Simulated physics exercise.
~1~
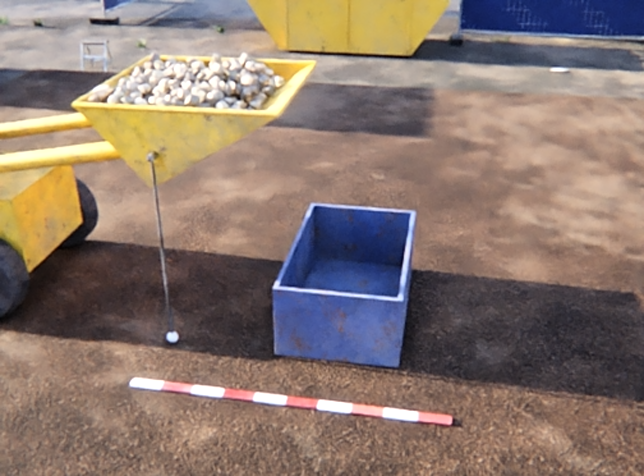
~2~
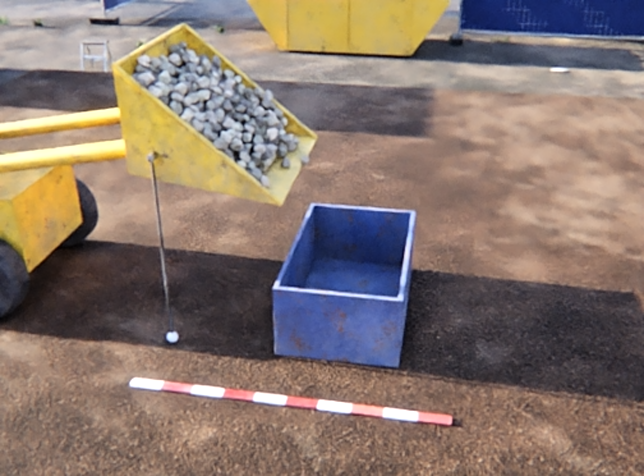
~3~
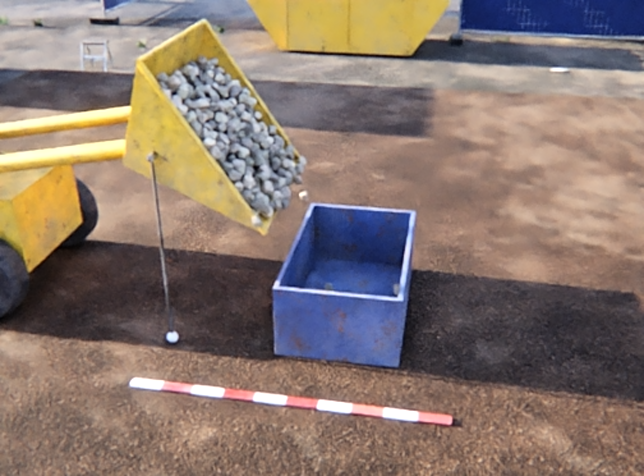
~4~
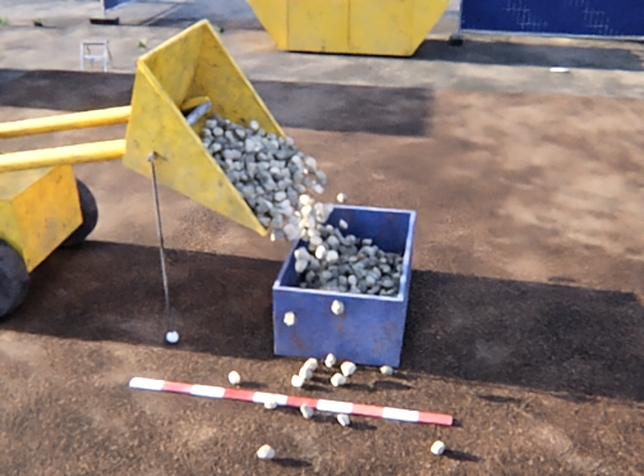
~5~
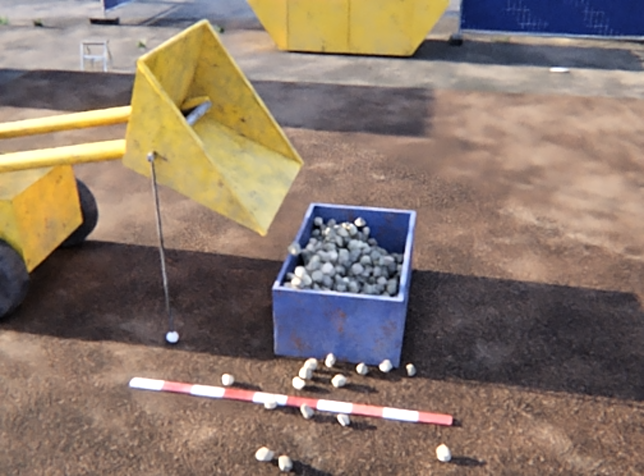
A yellow loader stands at the left of a sunlit patch of brown ground, seen from slightly above, its raised bucket heaped with grey and pale stones. Below and to the right sits an open blue bin, with a red and white striped pole in front and a small white ball beneath the bucket. The bucket tips steeply to the right, and the stones slide toward its lip. They pour into the bin, while a few drop in front and scatter around the pole. Finally the bucket hangs tilted and empty, and nearly all the stones lie heaped in the bin.
